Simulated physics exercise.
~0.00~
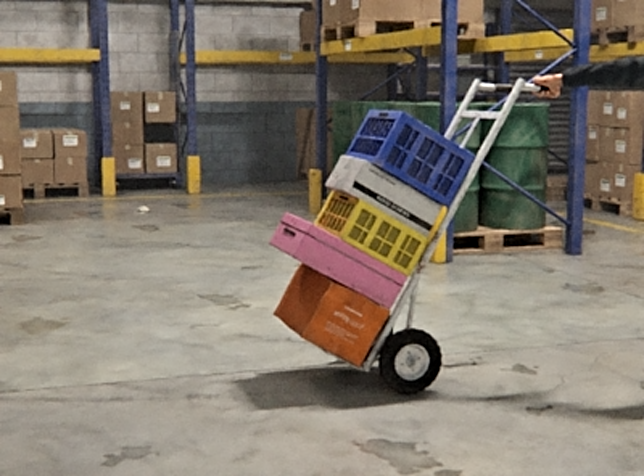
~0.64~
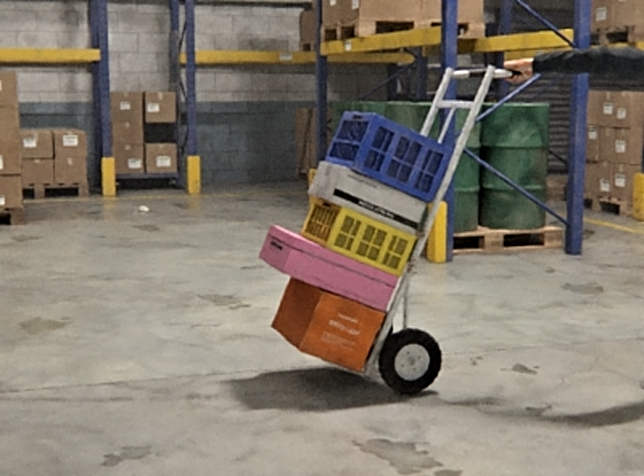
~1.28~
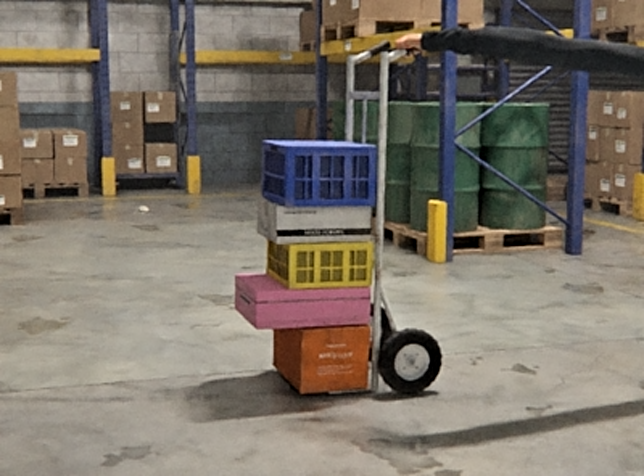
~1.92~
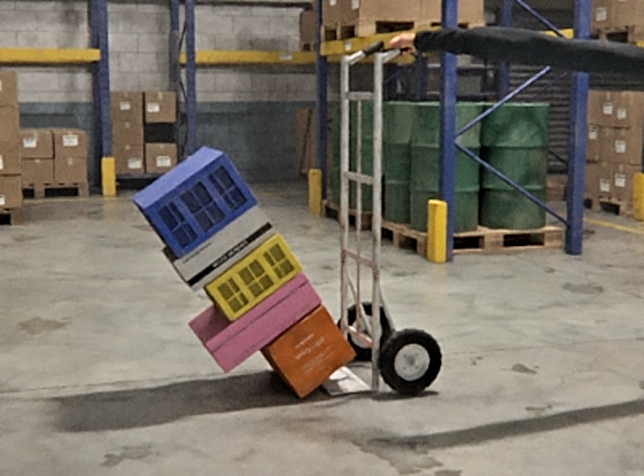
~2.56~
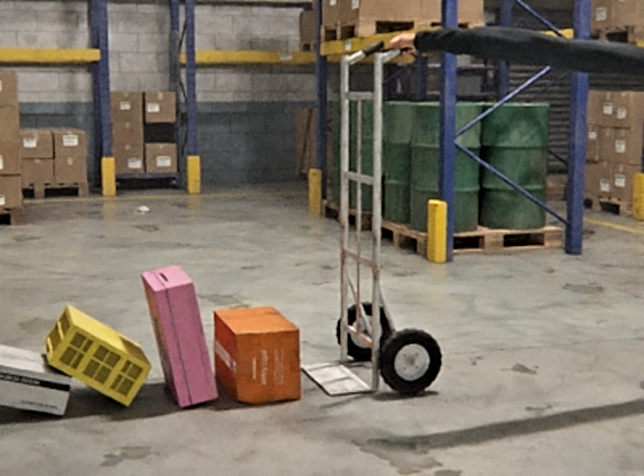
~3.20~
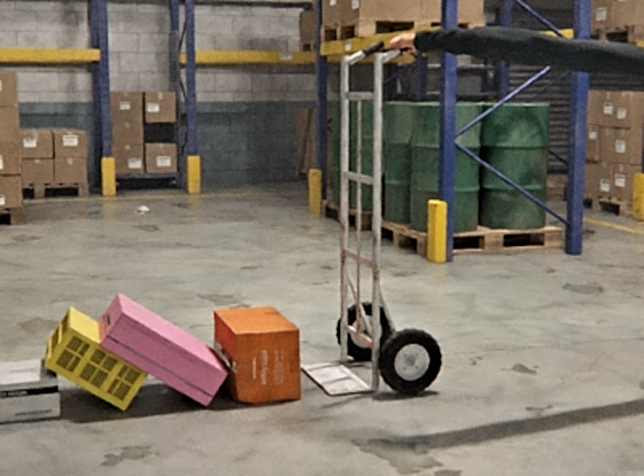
In a warehouse, a tilted hand truck swings upright and its stacked load topples off leftward.
